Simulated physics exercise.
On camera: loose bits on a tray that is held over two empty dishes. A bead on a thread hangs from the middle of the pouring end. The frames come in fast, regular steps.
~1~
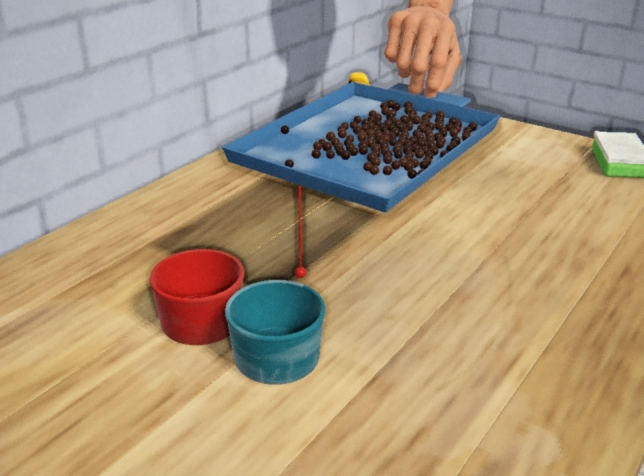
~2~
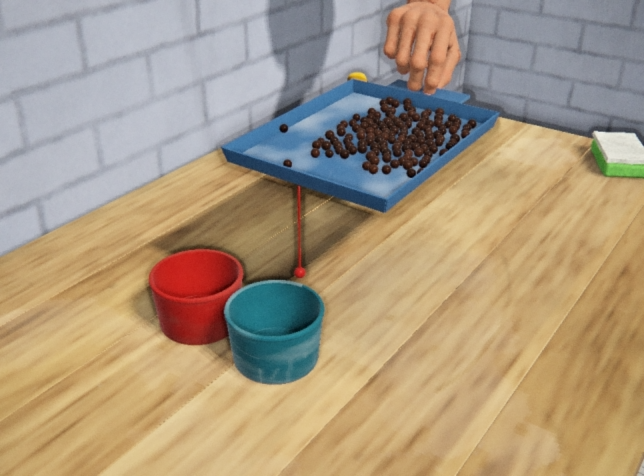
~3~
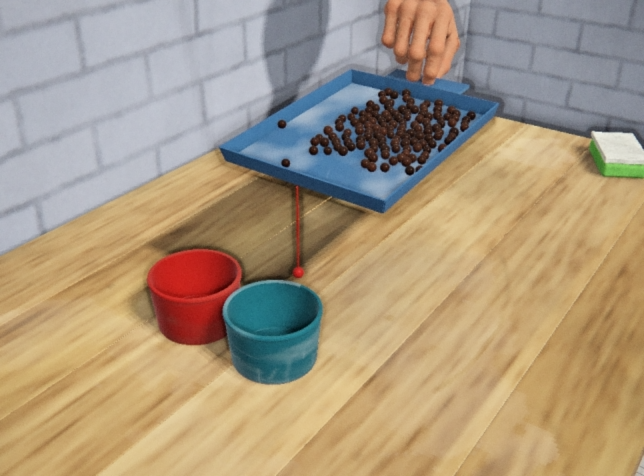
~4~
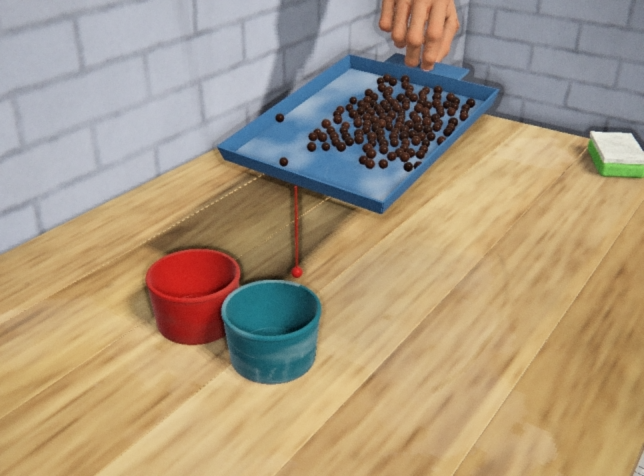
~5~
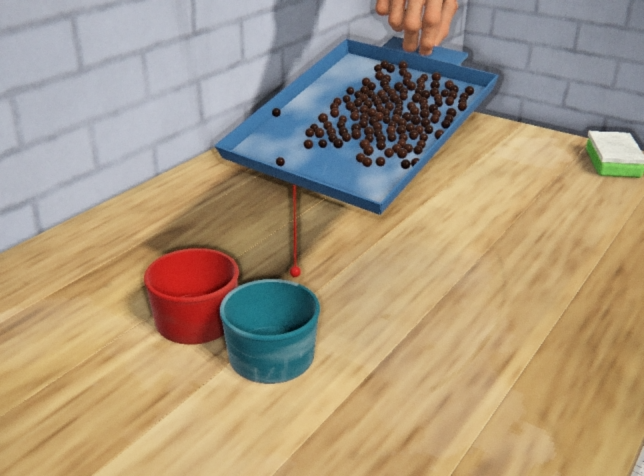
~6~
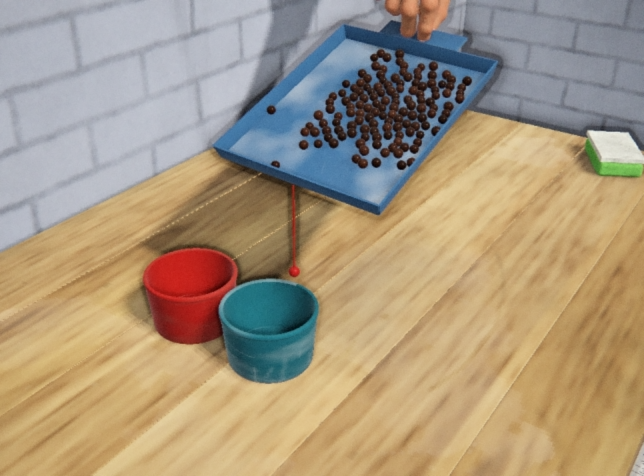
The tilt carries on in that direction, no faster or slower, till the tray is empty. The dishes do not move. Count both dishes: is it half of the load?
Caught overall: Under half.
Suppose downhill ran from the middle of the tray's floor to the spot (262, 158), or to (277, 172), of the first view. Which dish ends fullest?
At the first place the left one, at the second the left one.
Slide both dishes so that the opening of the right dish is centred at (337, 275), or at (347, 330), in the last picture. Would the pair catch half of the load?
At the first place under half, at the second above a half.
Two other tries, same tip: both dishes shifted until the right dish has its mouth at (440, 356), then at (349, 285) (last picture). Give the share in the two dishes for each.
In turn 60 and 0 in a hundred.
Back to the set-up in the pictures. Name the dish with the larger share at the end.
Fuller: The right dish.
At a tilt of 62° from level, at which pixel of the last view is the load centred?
Around (331, 181).
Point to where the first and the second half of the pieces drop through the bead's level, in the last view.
Early half (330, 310), late half (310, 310).
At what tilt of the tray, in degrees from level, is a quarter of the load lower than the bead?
Around 85° of tilt.
Shortly afterwards, tray tipped steeply; the bulk on the tray; only a few in the right dish; a little outside both; only a few in the air.
Next, tray tipped past a quarter turn; a little on the tray; near a quarter in the right dish; only a few in the left dish; near half outside both; near a quarter in the air.
Some moments later, tray tipped past a quarter turn; near a third in the right dish; only a few in the left dish; near two thirds outside both.
In the end, tray tipped past a quarter turn; near a third in the right dish; only a few in the left dish; near two thirds outside both.
